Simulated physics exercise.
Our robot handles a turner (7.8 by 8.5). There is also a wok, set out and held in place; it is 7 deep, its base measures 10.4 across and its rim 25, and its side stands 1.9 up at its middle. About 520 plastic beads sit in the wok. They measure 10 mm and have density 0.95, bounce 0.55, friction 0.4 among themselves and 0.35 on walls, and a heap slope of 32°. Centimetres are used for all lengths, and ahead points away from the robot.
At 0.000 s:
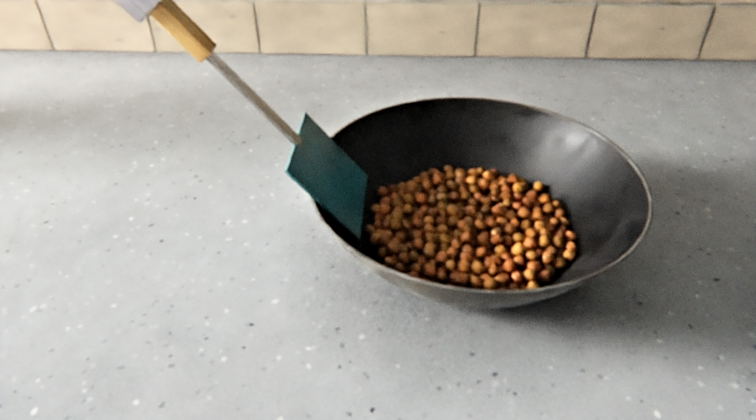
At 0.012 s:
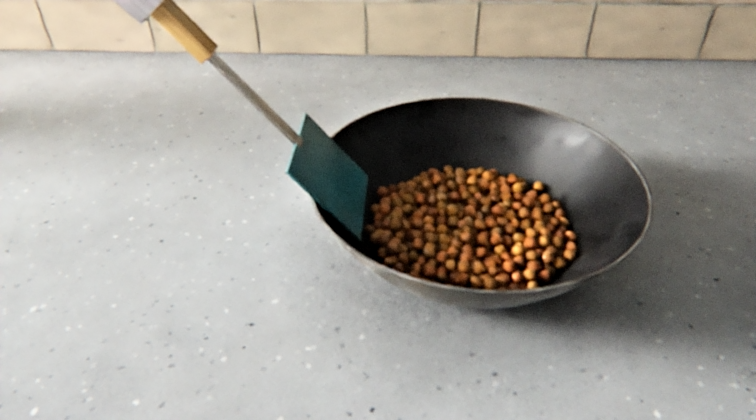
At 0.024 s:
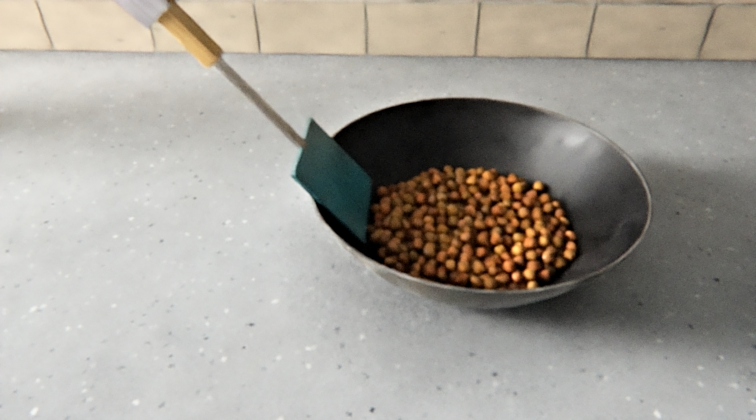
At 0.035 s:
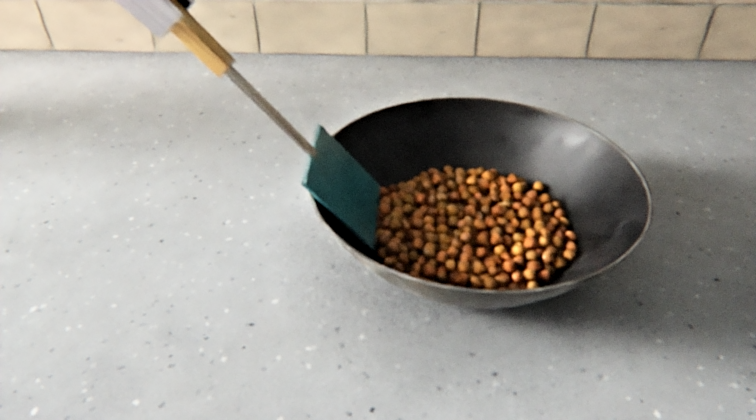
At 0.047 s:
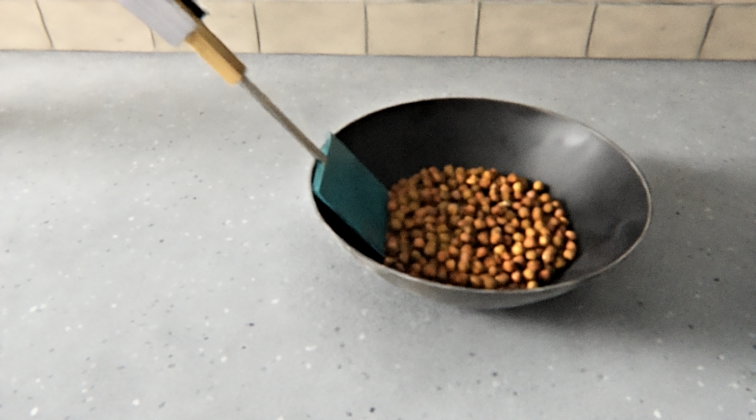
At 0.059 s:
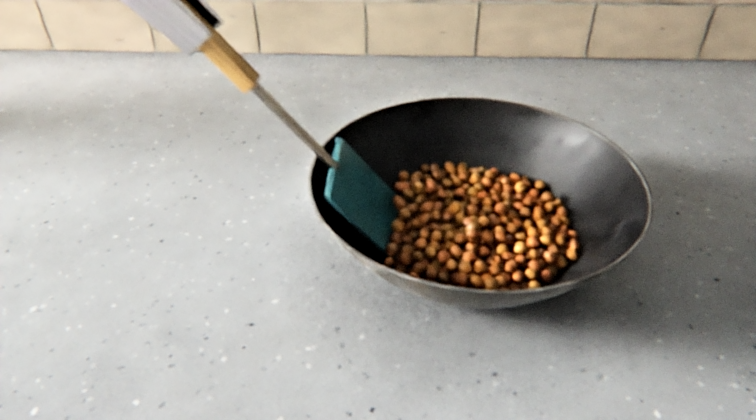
On a speckled grey countertop by a tiled wall, a robot-held turner with a teal blade starts at the left edge of a dark wok and moves slightly right and down, nudging the heap of small brown beads inside.
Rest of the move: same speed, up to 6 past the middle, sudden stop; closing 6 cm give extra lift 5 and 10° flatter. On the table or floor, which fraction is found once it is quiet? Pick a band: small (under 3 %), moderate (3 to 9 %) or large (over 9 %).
The share is moderate, 3 to 9 %.
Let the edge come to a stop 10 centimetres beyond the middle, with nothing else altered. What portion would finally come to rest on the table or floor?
That would be something like 25 in a hundred.
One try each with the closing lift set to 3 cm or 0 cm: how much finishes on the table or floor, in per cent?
Roughly 0 per cent, then 0 per cent.
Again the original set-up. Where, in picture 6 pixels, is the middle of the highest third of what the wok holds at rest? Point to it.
It is centred near (549, 213) in the last view.
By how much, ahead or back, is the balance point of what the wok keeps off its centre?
The balance point lies close to 3.5 cm ahead.
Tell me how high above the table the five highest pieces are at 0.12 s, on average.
Around 5 cm above the table.
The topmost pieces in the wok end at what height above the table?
It reaches about 5.0 cm.
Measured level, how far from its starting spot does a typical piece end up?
I'd estimate close to 3 centimetres.
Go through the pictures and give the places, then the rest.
Turner top edge at (296, 140), sloping 51°; upper third of the load around (472, 223), from x 370 to 570, top at y 170; 515 in the wok, in the first picture.
Turner top edge at (297, 140), sloping 51°; upper third of the load around (472, 223), from x 370 to 570, top at y 170, in the second picture.
Turner top edge at (301, 144), sloping 51°; upper third of the load around (472, 223), from x 370 to 570, top at y 170, in the third picture.
Turner top edge at (311, 152), sloping 51°; upper third of the load around (472, 223), from x 370 to 570, top at y 170, in the fourth picture.
Turner top edge at (322, 159), sloping 51°; upper third of the load around (472, 222), from x 370 to 570, top at y 170, in the fifth picture.
Turner top edge at (334, 165), sloping 51°; upper third of the load around (472, 219), from x 370 to 575, top at y 165; 515 in the wok, in the sixth picture.
By 0.12 s, sloping 51°, highest piece 6 above the table; 515 in the wok.
By 0.18 s, sloping 47°, highest piece 6 above the table; 515 in the wok.
By 0.41 s, sloping 41°, highest piece 6 above the table; 490 in the wok, 20 on the table or floor, 5 on the blade or in flight.
By 1.46 s, sloping 41°, highest piece 5 above the table; 490 in the wok, 25 on the table or floor.
Final count, 490 in the wok, 25 on the table or floor. That is 5 % on the table or floor.
